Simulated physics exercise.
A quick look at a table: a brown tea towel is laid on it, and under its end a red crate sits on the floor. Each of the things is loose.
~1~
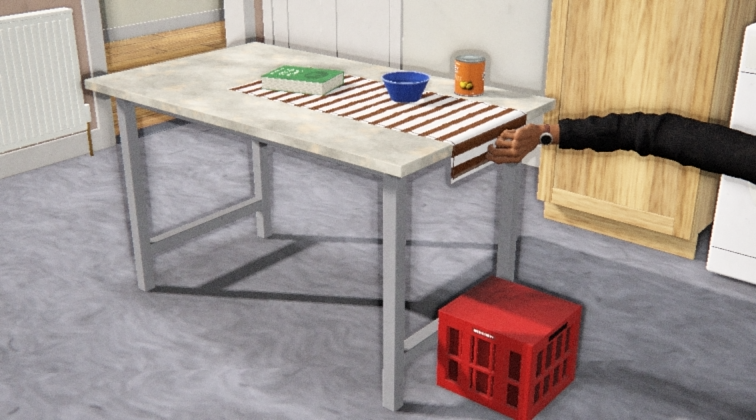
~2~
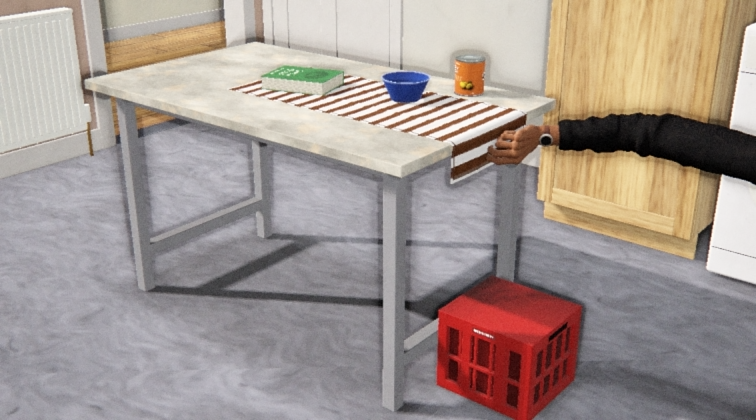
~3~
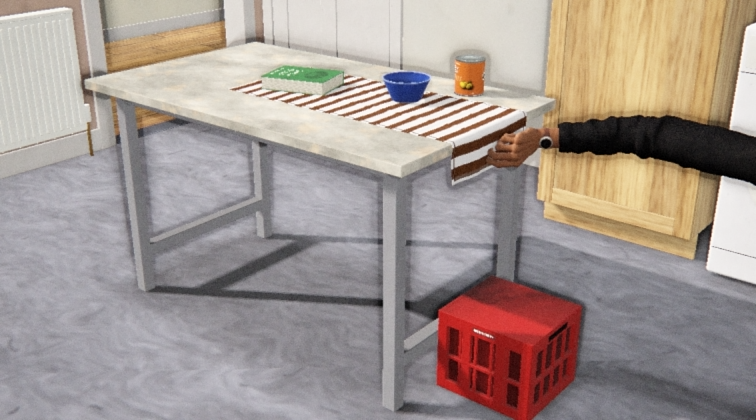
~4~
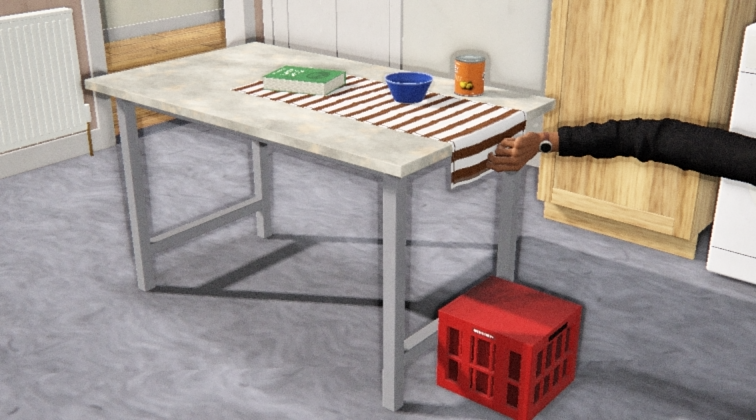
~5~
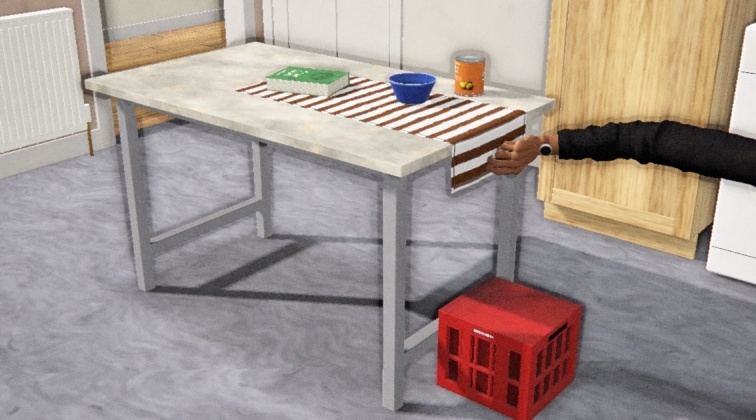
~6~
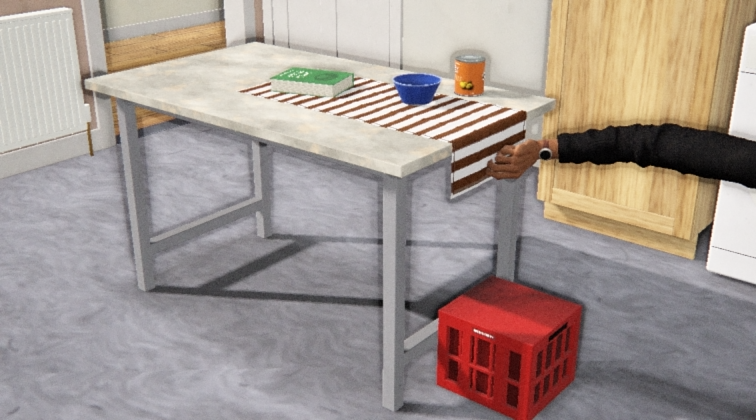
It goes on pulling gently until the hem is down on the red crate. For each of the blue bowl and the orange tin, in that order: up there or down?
Result: Blue bowl drops down, orange tin remains up.
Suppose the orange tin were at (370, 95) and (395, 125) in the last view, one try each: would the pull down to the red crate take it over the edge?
First place: Drops; second place: Remains up there.
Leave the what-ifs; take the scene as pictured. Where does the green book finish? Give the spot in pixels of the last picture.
In the last view, roughly at (407, 102).
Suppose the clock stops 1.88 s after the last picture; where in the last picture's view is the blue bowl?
At that moment it is at (501, 108).
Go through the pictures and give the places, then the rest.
In the first frame, tea towel end (451, 184); blue bowl (406, 77); orange tin (471, 58); green book (303, 74); top of the crate (514, 324).
In the second frame, tea towel end (450, 184), far hem (227, 89); orange tin (471, 58); orange tin stands beside the cloth.
In the third frame, tea towel end (451, 185); blue bowl (407, 77).
In the fourth frame, tea towel end (451, 189), far hem (230, 90); orange tin (471, 58).
In the fifth frame, tea towel end (451, 193); blue bowl (413, 78).
In the sixth frame, tea towel end (450, 199), far hem (236, 91); blue bowl (417, 79); orange tin (471, 58); top of the crate (514, 324).
Then, 0.86 s later than the last view, hem going down; bowl carried along near (453, 98); tin as before.
Then, 1.88 s later than the last view, hem going down; bowl carried along near (501, 108); tin as before.
Finally, hem on the crate; bowl down below near (533, 266); tin as before. The blue bowl goes over the edge and the orange tin keeps clear of the edge.
